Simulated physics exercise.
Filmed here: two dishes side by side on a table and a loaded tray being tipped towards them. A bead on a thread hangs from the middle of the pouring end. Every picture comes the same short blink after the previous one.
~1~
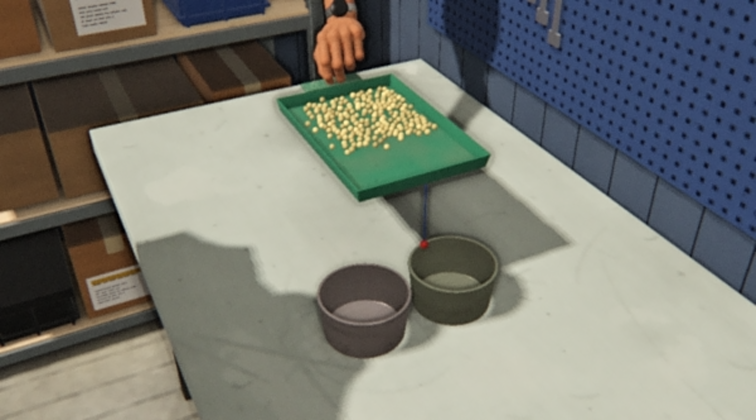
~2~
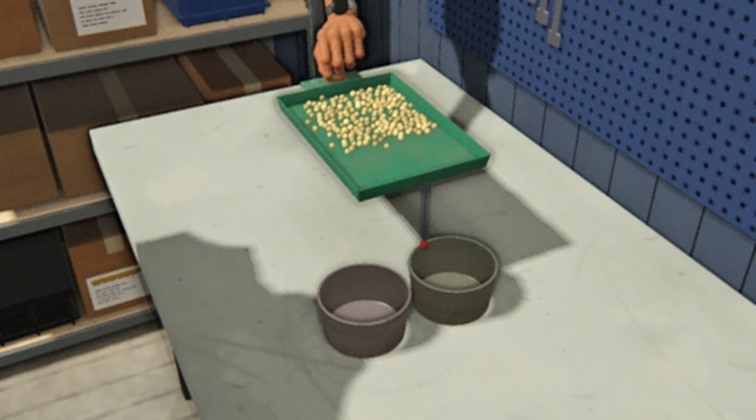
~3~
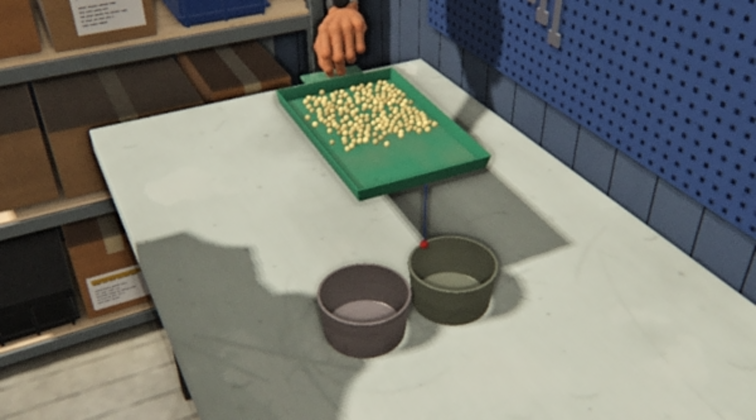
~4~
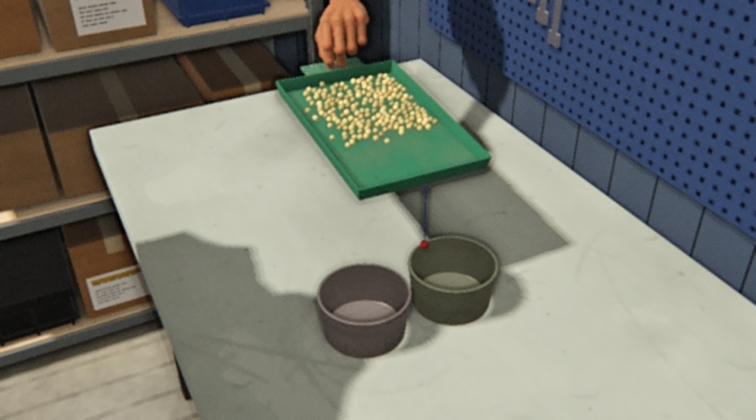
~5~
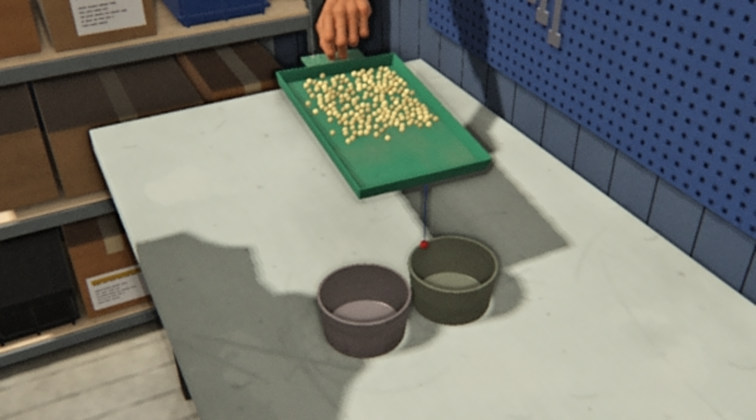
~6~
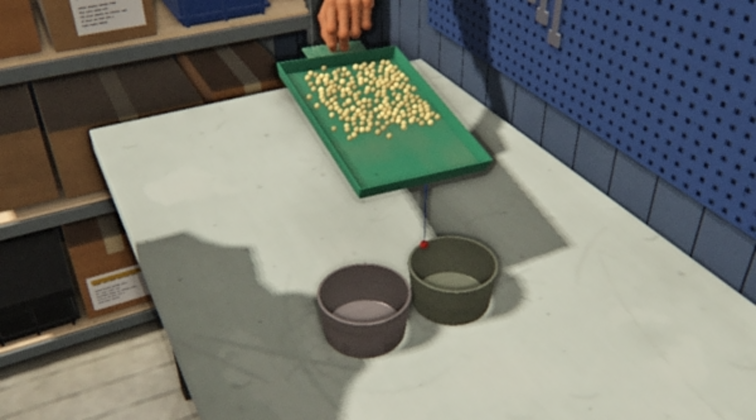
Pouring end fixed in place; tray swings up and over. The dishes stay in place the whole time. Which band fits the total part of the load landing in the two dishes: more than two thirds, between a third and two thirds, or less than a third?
Between both dishes you'd find a middling amount, one to two thirds.
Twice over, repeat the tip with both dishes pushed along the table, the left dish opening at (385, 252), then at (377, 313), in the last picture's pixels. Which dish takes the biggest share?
The first try: The right one. The second: The dish on the right.
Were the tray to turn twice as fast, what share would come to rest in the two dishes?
Estimate: Some 40 %.
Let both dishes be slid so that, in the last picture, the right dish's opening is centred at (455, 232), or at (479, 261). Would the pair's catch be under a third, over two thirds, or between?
First in the middle band, then over two thirds.
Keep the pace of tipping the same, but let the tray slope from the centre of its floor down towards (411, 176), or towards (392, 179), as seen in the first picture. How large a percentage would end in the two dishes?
Respectively close to 90 and 90 in a hundred.
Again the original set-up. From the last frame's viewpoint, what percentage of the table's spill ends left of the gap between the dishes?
Close to 0 %.
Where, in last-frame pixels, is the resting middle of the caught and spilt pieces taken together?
I'd mark it at roughly (473, 291).
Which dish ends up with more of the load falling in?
Answer: The rightmost one.
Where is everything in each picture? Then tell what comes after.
The first frame shows corners of the pouring end at (359, 189) and (487, 153), level; middle of the load at (375, 116), soya beans; left dish at (385, 336); right dish at (475, 303); bead on its thread at (424, 244).
The second frame shows corners of the pouring end at (359, 189) and (487, 154), level; middle of the load at (375, 114).
The third frame shows corners of the pouring end at (360, 188) and (487, 155), tipped barely, lowest at the right corner; middle of the load at (375, 111).
The fourth frame shows corners of the pouring end at (360, 188) and (488, 156), tipped a little, lowest at the right corner; middle of the load at (375, 106).
The fifth frame shows corners of the pouring end at (361, 187) and (488, 157), tipped a little, lowest at the right corner; middle of the load at (376, 100).
The sixth frame shows corners of the pouring end at (362, 187) and (488, 158), tipped a little, lowest at the right corner; middle of the load at (378, 95); left dish at (385, 336); right dish at (475, 303).
Soon after the last picture, tray tipped steeply; nearly all on the tray; a stray few in the right dish; a stray few outside both; a stray few in the air.
A little later, tray tipped right over; about two thirds on the tray; a small part in the right dish; a small part outside both; a small part in the air.
Later still, tray tipped past a quarter turn; about half in the right dish; about half outside both.
At rest, tray tipped past a quarter turn; none in the left dish; about half in the right dish; about half outside both.
